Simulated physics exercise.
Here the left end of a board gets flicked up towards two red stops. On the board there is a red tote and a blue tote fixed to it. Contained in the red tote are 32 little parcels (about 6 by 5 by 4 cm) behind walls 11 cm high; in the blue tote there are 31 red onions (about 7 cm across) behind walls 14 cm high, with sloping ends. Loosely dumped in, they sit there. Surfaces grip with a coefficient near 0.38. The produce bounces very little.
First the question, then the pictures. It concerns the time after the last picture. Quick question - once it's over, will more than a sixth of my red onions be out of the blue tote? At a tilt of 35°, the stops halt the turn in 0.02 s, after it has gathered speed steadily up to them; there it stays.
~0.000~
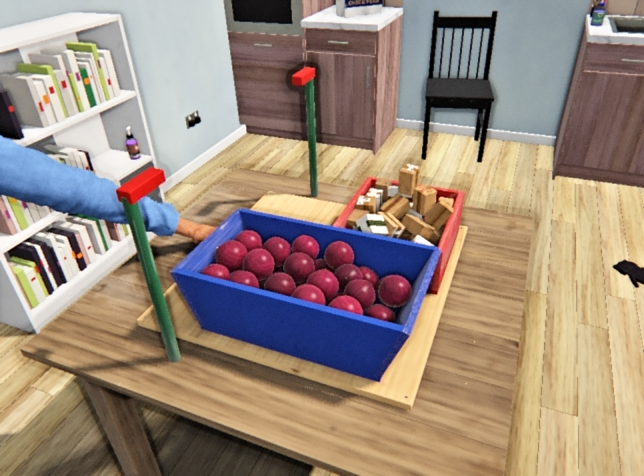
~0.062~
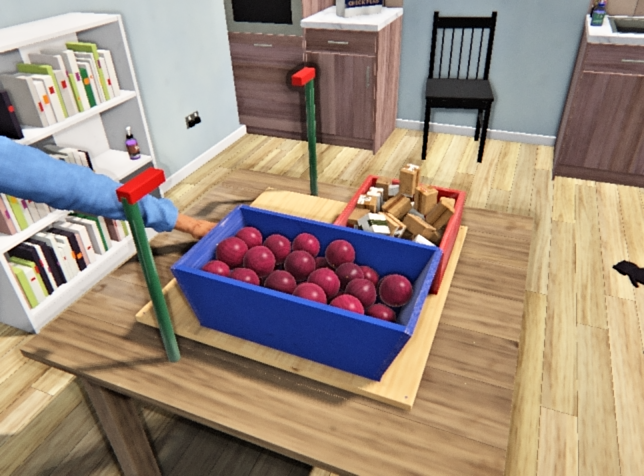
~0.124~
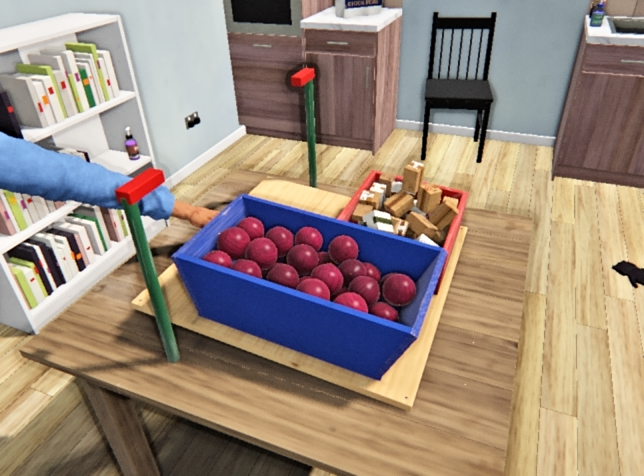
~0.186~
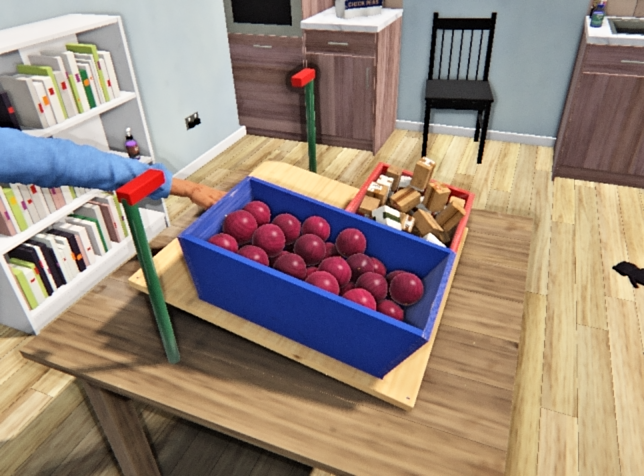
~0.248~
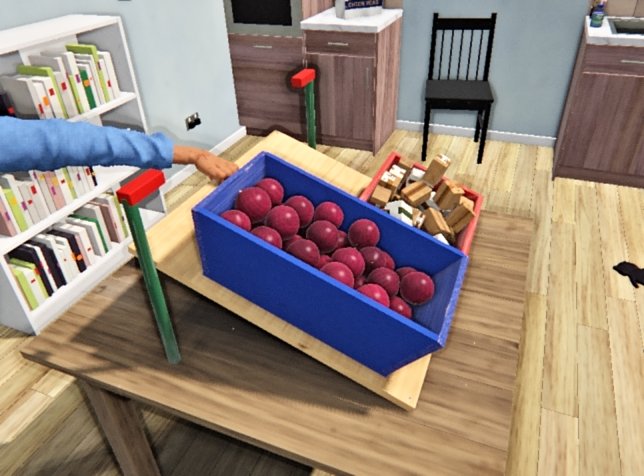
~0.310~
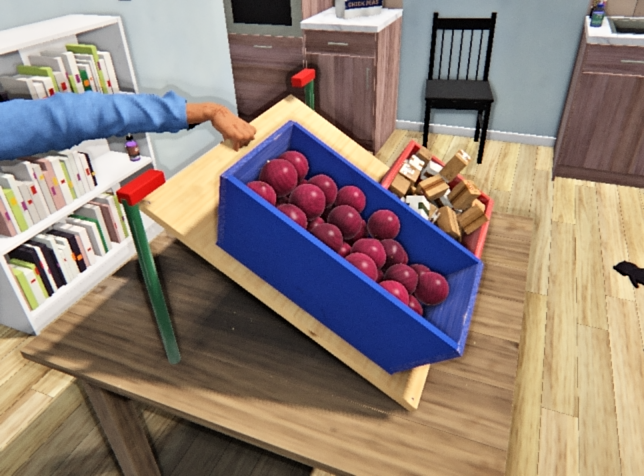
Yes. The tally of escapes goes beyond a sixth.
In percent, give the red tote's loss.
Red tote, 10 in a hundred gone.
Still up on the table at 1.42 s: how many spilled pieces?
The number is some 2.
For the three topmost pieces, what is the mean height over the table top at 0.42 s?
Close to 42 cm up.
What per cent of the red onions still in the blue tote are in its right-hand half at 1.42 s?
Roughly 100 percent of the remaining load.
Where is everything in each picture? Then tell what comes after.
In the first frame (each is followed by its nearest rim corner in this view), blue tote, (404, 329); red tote (its farthest corner), (372, 178); 0° from level; none out.
In the second frame, blue tote, (406, 330); red tote, (373, 176); 1° from level.
In the third frame, blue tote, (412, 331); red tote, (376, 172); 5° from level.
In the fourth frame, blue tote, (423, 334); red tote, (384, 164); 11° from level.
In the fifth frame, blue tote, (439, 339); red tote, (396, 154); 20° from level.
In the sixth frame, blue tote, (458, 348); red tote, (416, 143); 32° from level; none out.
After 0.32 s, the lift is arrested.
After 0.42 s, tilt 35°; red tote 32 in, 0 out and blue tote 31 in, 0 out.
After 0.55 s, tilt 35°; red tote 30 in, 2 out and blue tote 31 in, 0 out.
After 0.82 s, tilt 35°; red tote 29 in, 3 out and blue tote 23 in, 8 out.
When it is over (at 1.42 s), red tote 29 in, 3 out and blue tote 20 in, 11 out. Asked share, 11 of 31, 35 per cent.
